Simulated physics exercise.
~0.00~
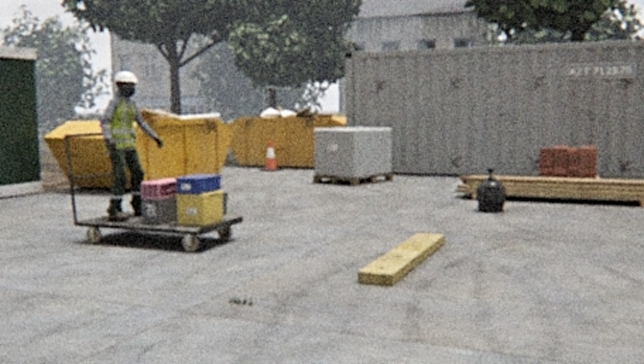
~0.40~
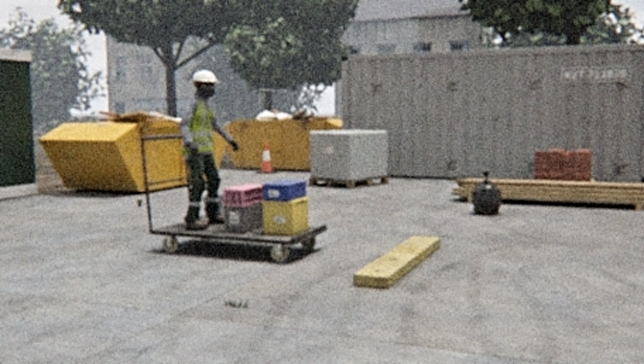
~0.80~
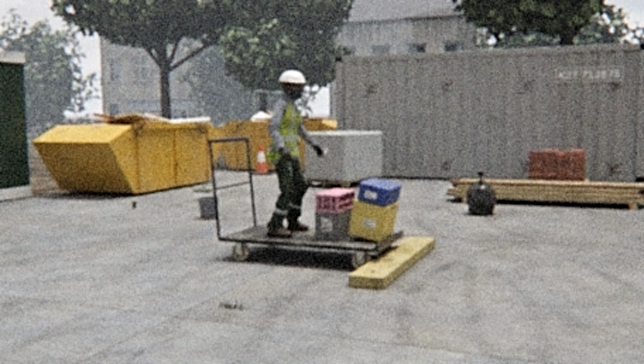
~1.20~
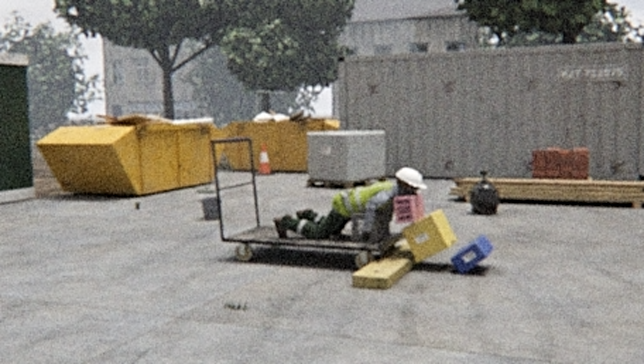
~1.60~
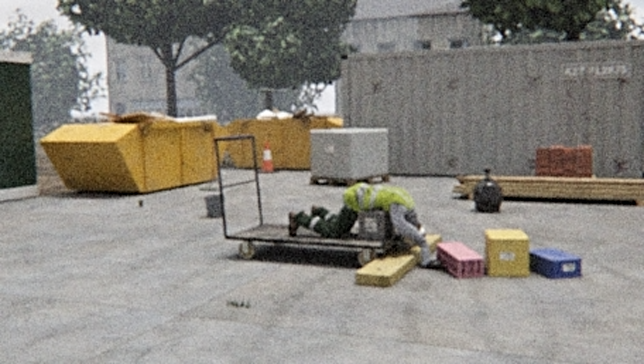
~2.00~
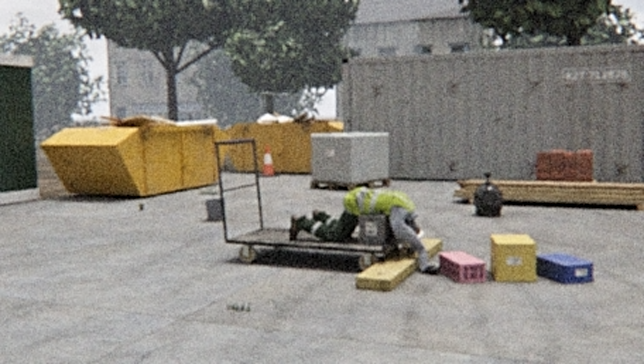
In a paved yard, a helmeted worker rode a flat cart rightward until it stopped dead against a yellow kerb, pitching him face-down over the front edge beside a grey box, while the blue, yellow and pink boxes tumbled onto the ground ahead.
